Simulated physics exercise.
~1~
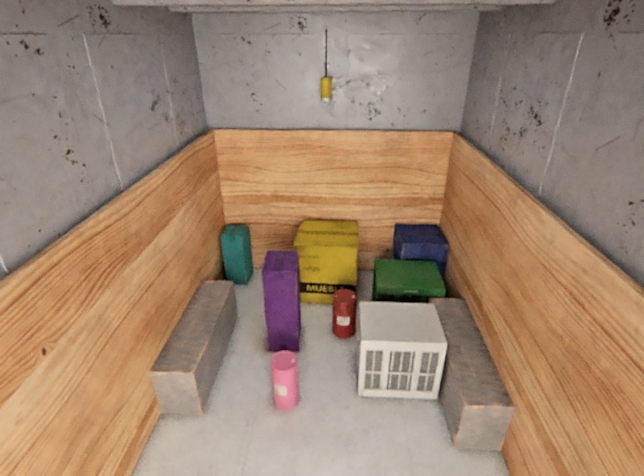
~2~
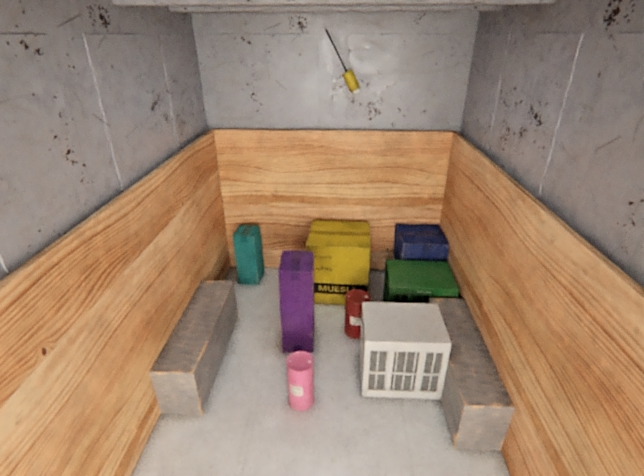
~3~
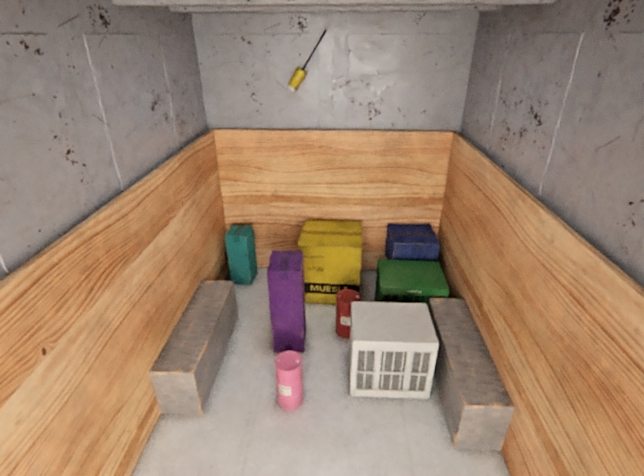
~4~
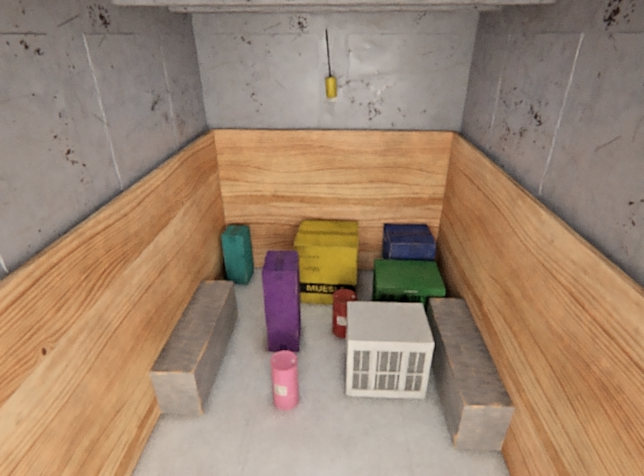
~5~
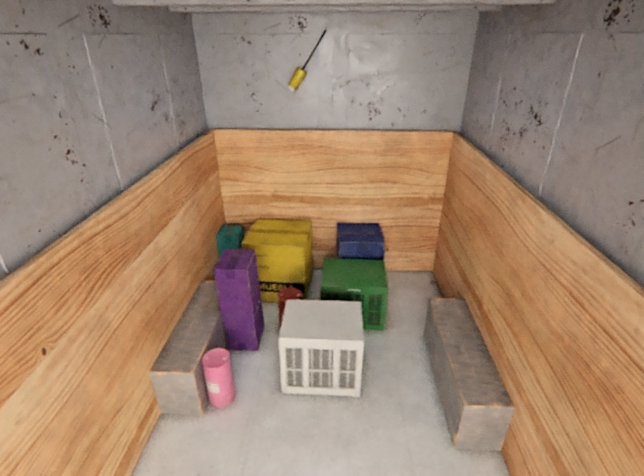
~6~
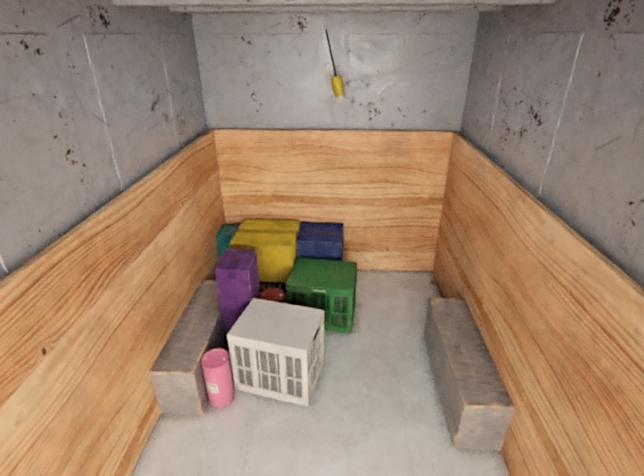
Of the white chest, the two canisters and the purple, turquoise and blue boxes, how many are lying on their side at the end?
None of them are lying on their side at the end. The load slides across the floor to the left without any of those six tipping over.
